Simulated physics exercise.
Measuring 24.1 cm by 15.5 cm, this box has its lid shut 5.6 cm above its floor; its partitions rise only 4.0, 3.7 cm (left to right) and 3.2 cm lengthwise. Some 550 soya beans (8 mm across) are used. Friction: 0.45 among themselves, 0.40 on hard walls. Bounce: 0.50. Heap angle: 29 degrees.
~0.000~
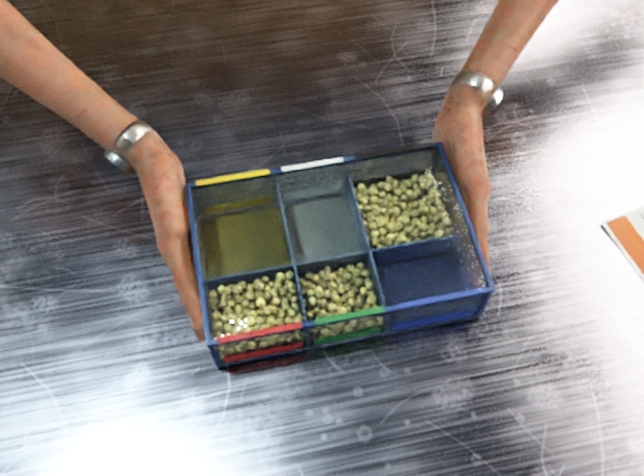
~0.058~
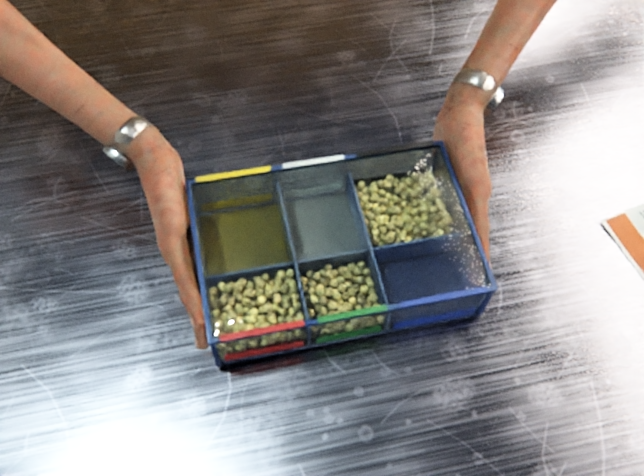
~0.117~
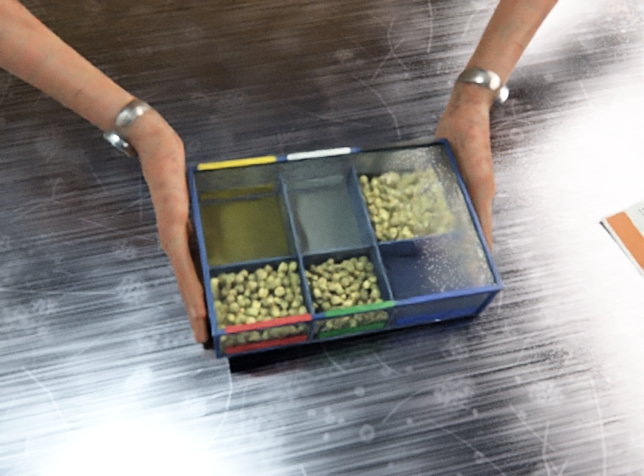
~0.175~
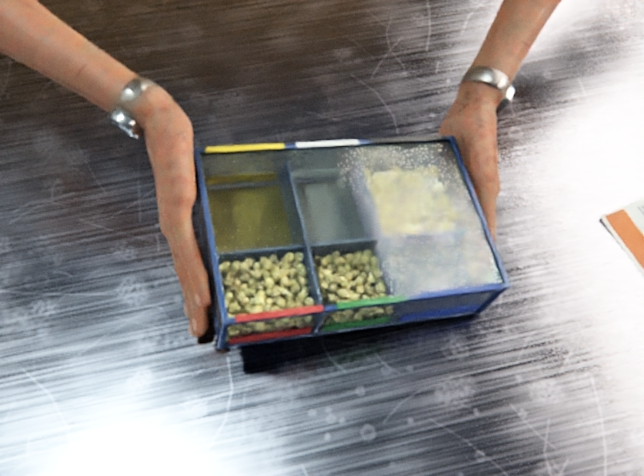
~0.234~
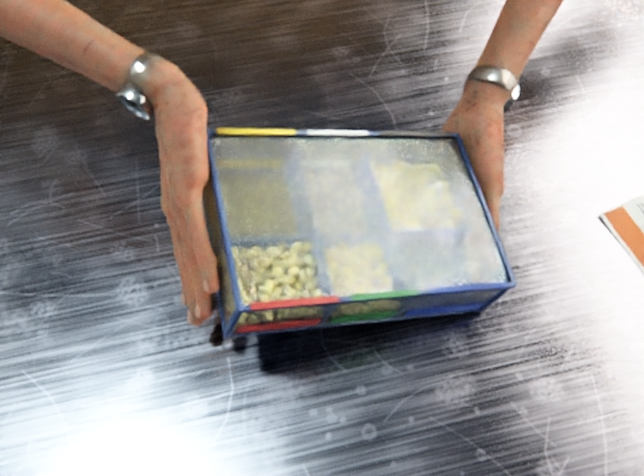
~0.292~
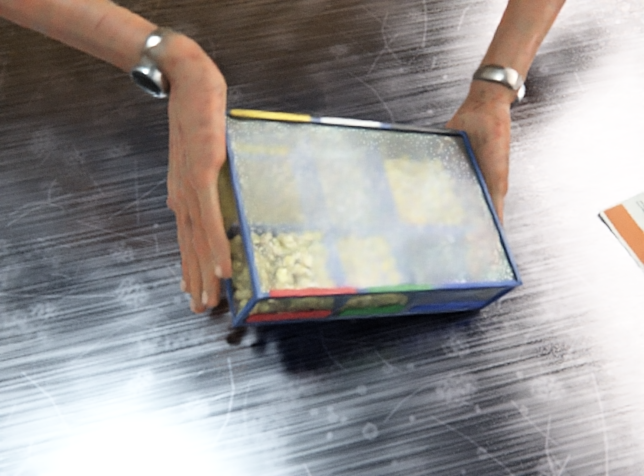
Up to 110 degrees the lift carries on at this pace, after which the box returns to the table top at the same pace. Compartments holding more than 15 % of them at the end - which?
Red: Beats the threshold, blue: Beats the threshold, green: Fails to beat the threshold, yellow: Fails to beat the threshold, white: Fails to beat the threshold, black: Beats the threshold.
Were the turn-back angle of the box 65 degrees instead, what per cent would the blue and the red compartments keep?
With that change it's blue at 5 per cent and red at 30 per cent.
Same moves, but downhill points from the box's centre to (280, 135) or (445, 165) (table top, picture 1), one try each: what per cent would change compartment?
Roughly 60 % for the first direction, roughly 55 % for the second.
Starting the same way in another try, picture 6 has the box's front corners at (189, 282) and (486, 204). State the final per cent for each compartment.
By the end, red has 0%, blue has 0%, green has 0%, yellow has 40%, white has 20% and black has 40%.
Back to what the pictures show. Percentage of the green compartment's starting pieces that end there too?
Around 40 percent stays put.
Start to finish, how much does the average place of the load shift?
I'd put it at close to 4.0 cm.
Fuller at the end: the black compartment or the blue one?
Result: Black has more.
After 1.22 s, tilt 109 degrees; red 30 %, blue 15 %, green 15 %, black 40 %.
Then, at 1.85 s, tilt 47 degrees; red 25 %, blue 25 %, green 10 %, black 40 %.
After 2.51 s, tilt 0 degrees; red 25 %, blue 25 %, green 10 %, black 40 %.
By 3.0 s all is still; red 25 %, blue 25 %, green 10 %, yellow 0 %, white 0 %, black 40 %.
